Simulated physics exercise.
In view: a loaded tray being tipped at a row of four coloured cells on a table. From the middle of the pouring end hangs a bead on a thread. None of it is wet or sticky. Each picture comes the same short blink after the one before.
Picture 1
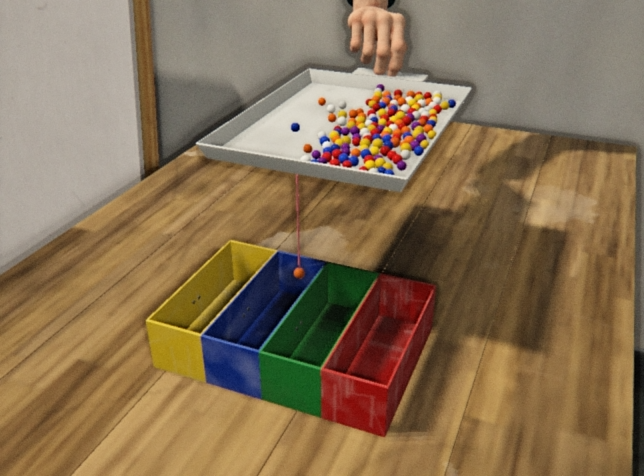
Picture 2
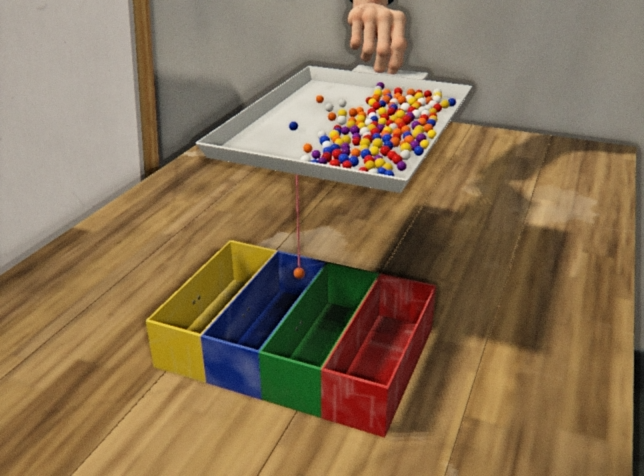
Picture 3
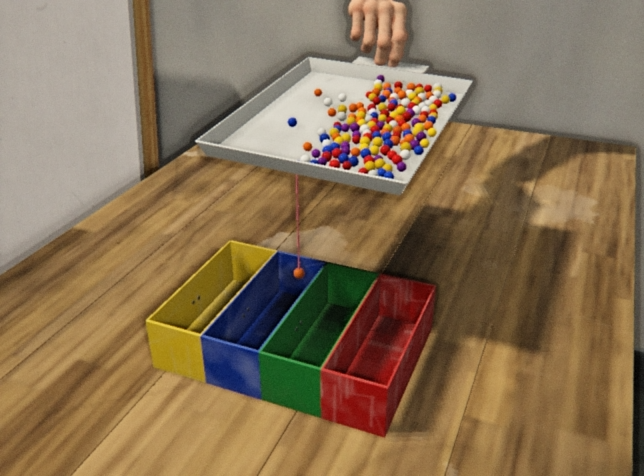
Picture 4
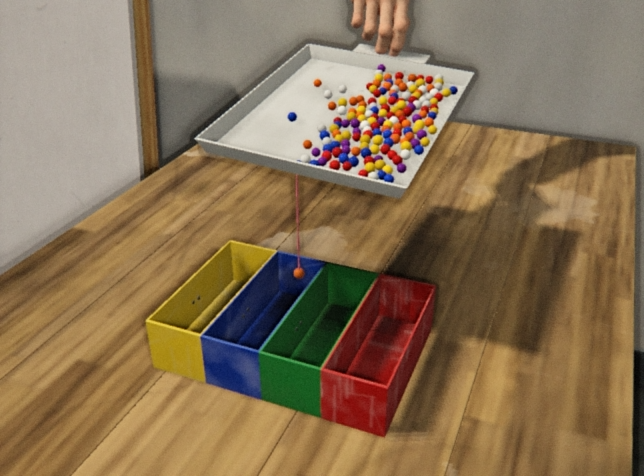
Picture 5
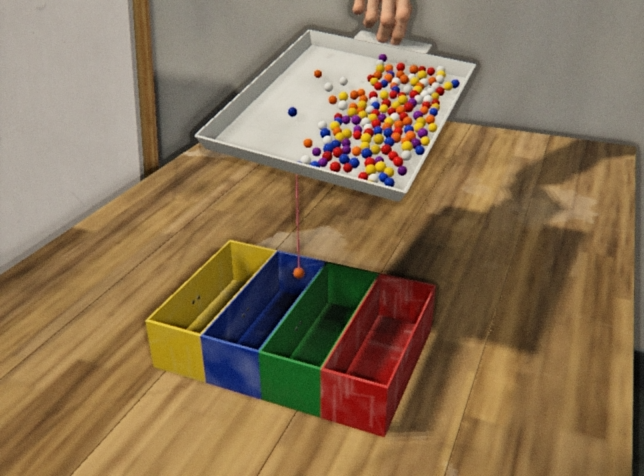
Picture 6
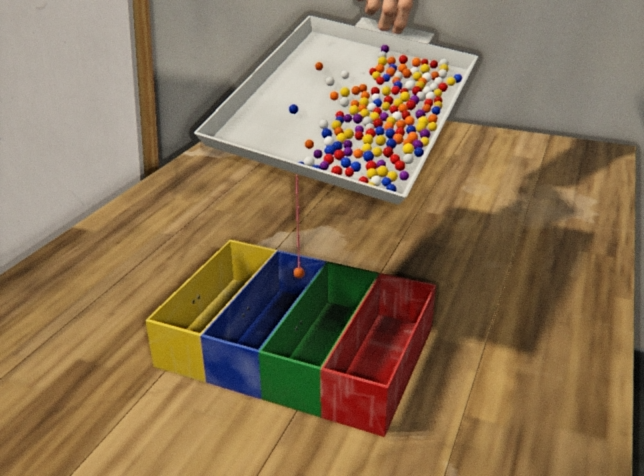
The clip opens on a hand holding a pale tray of many-coloured beads above yellow, blue, green and red cells on a wooden table, an orange bead hanging on a thread below. The hand gradually raises the tray's far end, its near edge dips slightly rightward, and the beads shift a little.
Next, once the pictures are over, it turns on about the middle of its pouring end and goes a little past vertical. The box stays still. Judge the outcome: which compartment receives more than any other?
The red compartment receives the most.
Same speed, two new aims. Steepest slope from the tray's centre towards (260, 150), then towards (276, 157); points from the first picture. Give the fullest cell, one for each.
First: Yellow. Second: The yellow cell.
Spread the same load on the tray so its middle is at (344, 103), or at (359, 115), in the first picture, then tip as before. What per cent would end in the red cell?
Close to 70 per cent, followed by close to 70 per cent.
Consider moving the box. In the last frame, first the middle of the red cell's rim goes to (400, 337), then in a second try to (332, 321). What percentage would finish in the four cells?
100 and 20 in a hundred, in turn.
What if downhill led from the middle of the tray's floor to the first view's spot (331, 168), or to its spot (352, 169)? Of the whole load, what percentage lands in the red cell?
First heading roughly 40 %, second roughly 60 %.
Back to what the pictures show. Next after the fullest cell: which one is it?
Rank 2: Green.
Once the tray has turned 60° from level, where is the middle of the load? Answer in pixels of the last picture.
In the last view, the load is centred close to (383, 201).
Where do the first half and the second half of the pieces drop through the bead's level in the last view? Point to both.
Near (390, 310) to start, and near (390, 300) afterwards.
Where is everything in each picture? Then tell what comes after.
Corners of the pouring end at (206, 142) and (401, 174), level; middle of the load at (381, 129), round plastic beads; bead on its thread at (299, 273); yellow cell at (176, 347); blue cell at (232, 363); green cell at (291, 380); red cell at (354, 398), in the first frame.
Corners of the pouring end at (206, 141) and (401, 175), level; middle of the load at (381, 129), in the second frame.
Corners of the pouring end at (205, 139) and (401, 178), tipped barely, lowest at the right corner; middle of the load at (381, 126), in the third frame.
Corners of the pouring end at (205, 137) and (401, 182), tipped a little, lowest at the right corner; middle of the load at (381, 122), in the fourth frame.
Corners of the pouring end at (205, 134) and (401, 186), tipped a little, lowest at the right corner; middle of the load at (382, 118), in the fifth frame.
Corners of the pouring end at (204, 131) and (401, 190), tipped a little, lowest at the right corner; middle of the load at (384, 117), nearly all on the move; yellow cell at (176, 346); blue cell at (231, 362); green cell at (290, 379); red cell at (354, 398), in the sixth frame.
Soon after the last picture, tray tipped steeply; about two thirds on the tray; a small part in the red cell; a stray few in the green cell; a small part falling or outside the box.
A little later, tray tipped right over; most in the red cell; a small part in the green cell; a stray few in the blue cell; a small part falling or outside the box.
Later still, tray tipped past a quarter turn; most in the red cell; a small part in the green cell; a stray few in the blue cell; a small part falling or outside the box.
At rest, tray tipped past a quarter turn; most in the red cell; a small part in the green cell; a stray few in the blue cell; none in the yellow cell; a small part outside the box.
